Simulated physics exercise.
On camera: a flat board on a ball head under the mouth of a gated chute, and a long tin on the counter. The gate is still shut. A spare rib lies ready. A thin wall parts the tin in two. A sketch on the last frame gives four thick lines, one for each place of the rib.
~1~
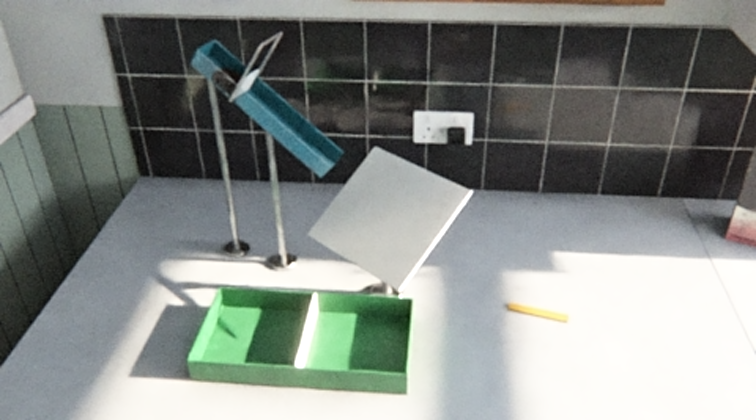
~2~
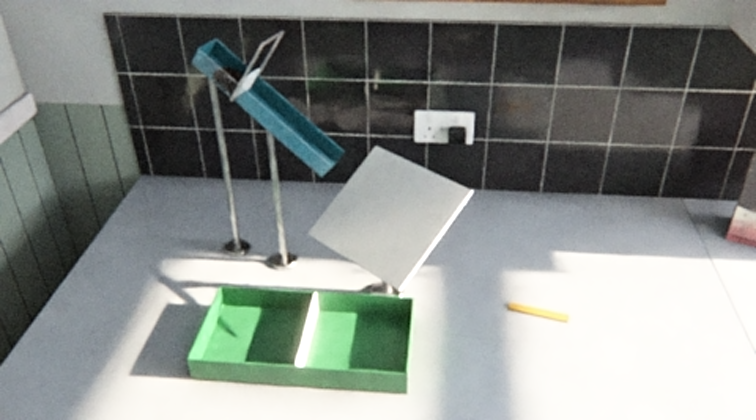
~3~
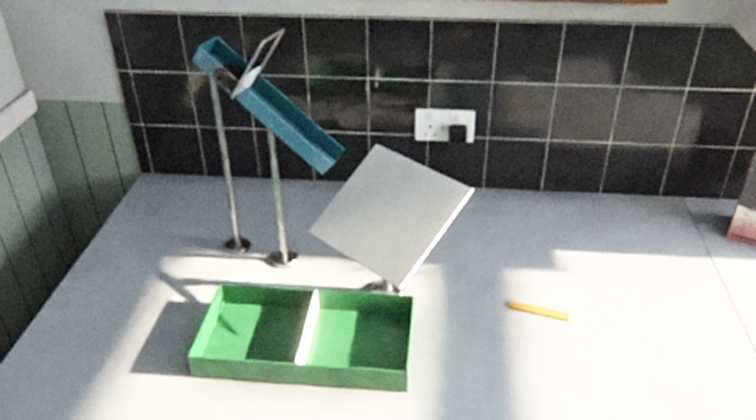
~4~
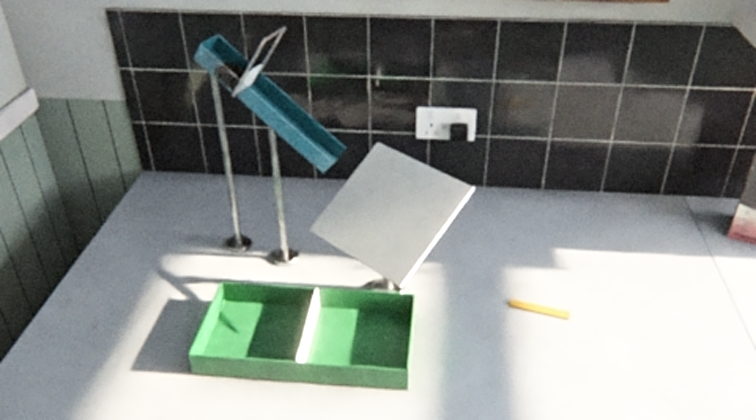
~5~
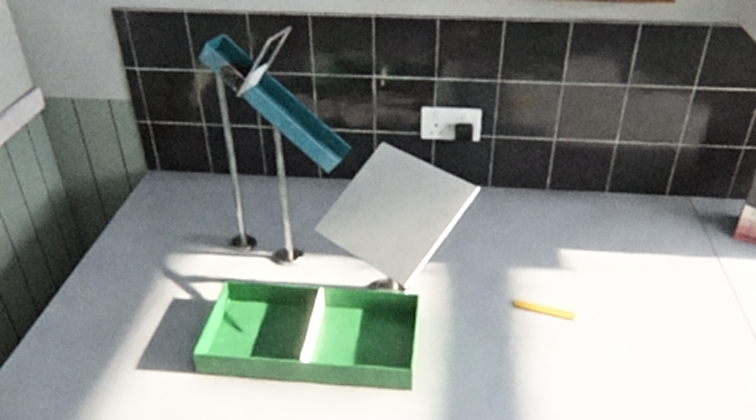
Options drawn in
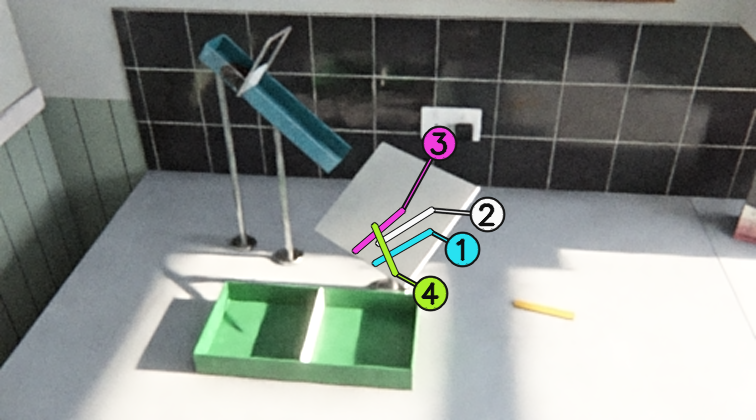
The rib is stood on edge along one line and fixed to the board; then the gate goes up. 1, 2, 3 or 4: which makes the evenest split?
3 is best.
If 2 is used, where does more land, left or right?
The right half.
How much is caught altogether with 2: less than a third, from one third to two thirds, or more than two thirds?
It is more than two thirds.
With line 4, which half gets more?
The right half.
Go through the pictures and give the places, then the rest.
Load behind the gate at (233, 80), allspice berries; lip of the chute at (328, 171), sloping gently, in the first picture.
Middle of the board at (387, 213), tilted fairly steeply; middle of its low edge at (351, 260); of its high edge at (421, 167), in the second picture.
Front corners of the tin at (188, 356) and (407, 372); front end of its middle wall at (296, 364); gate still shut at (252, 74), in the third picture.
Middle of the load at (235, 75); lip at (330, 166), in the fourth picture.
Middle of the load at (241, 74); lip at (335, 166), in the fifth picture.
On the marked copy, line 1 from (430, 231) to (375, 263); line 2 from (431, 210) to (378, 243); line 3 from (402, 210) to (355, 250); line 4 from (374, 225) to (395, 273).
If 1 is chosen, of what is caught, a small part in the left half, most in the right.
If 2 is chosen, of what is caught, about a quarter in the left half, most in the right.
If 3 is chosen, of what is caught, about half in the left half, about half in the right.
If 4 is chosen, of what is caught, about a quarter in the left half, most in the right.
